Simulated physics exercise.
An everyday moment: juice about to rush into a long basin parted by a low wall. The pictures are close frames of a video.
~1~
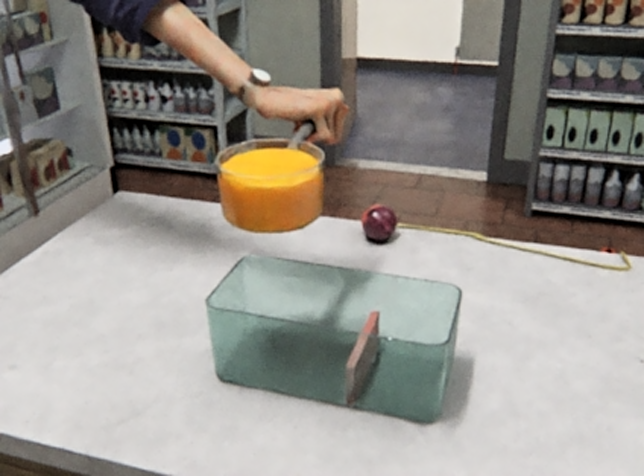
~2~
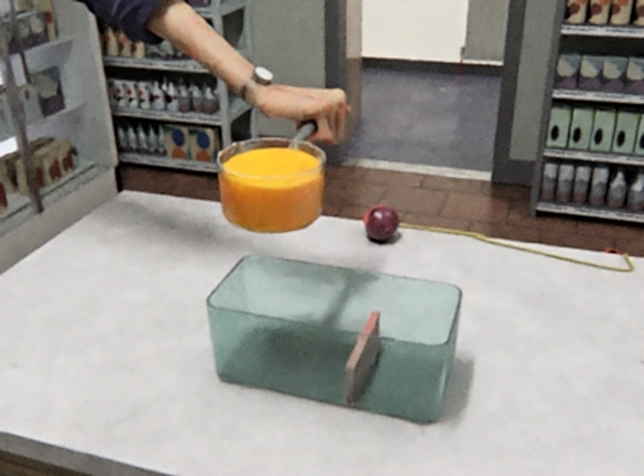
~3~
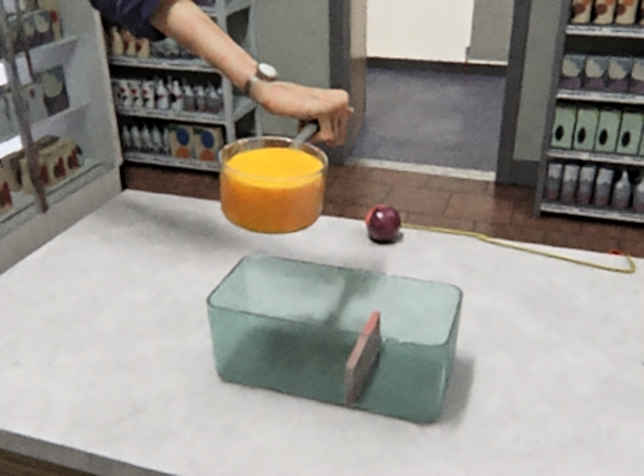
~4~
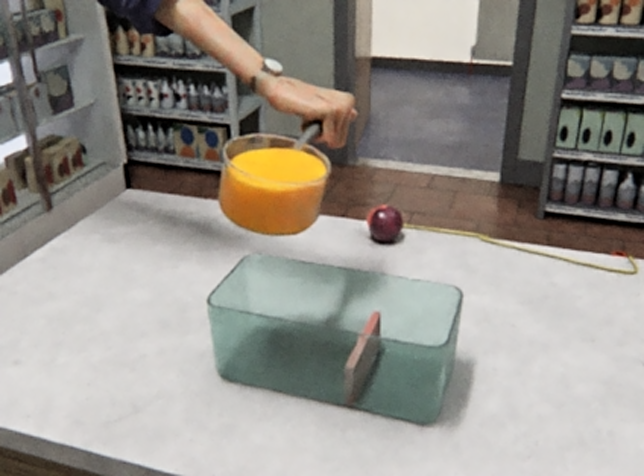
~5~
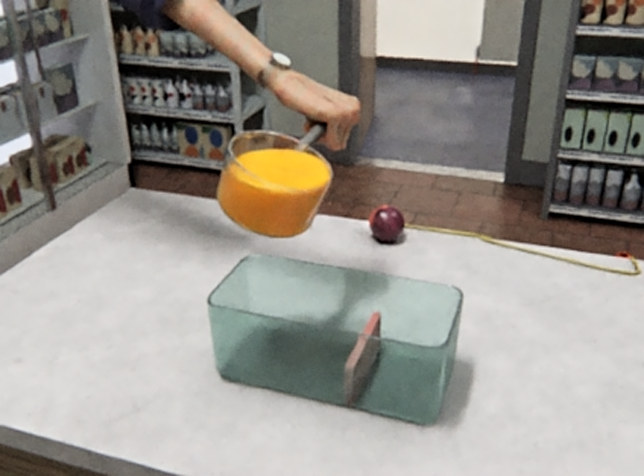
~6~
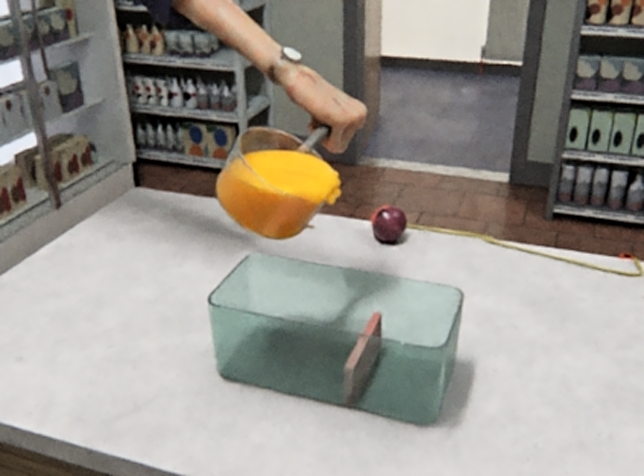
A hand tilts a clear pot of orange juice rightward above a divided glass basin.
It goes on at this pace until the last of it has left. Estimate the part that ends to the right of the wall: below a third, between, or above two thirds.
In the end between a third and two thirds is right of the wall.
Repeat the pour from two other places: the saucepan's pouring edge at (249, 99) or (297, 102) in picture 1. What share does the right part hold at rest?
First some 5, then 45 per cent.
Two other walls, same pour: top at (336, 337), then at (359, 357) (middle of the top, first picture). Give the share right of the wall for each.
Roughly 90 per cent, and 55 per cent.
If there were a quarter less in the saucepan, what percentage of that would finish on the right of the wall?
About 40 per cent.
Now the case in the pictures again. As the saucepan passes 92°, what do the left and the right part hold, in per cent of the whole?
Left about 5, right about 25.
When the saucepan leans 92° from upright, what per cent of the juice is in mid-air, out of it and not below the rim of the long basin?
Close to 40 per cent.
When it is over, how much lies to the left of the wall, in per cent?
It comes to 45 per cent or so.
A moment on, the saucepan is tipped on its side and 32 per cent is still to pour, 3 is left of the wall and 24 right of it.
Next, the saucepan is tipped right over and 6 per cent is still to pour, 27 is left of the wall and 58 right of it.
Then the saucepan is tipped right over and 0 per cent is still to pour, 41 is left of the wall and 56 right of it.
Later the saucepan is tipped right over and 0 per cent is still to pour, 43 is left of the wall and 56 right of it.
At rest 43 per cent lies left of the wall, 56 right of it and 1 outside.
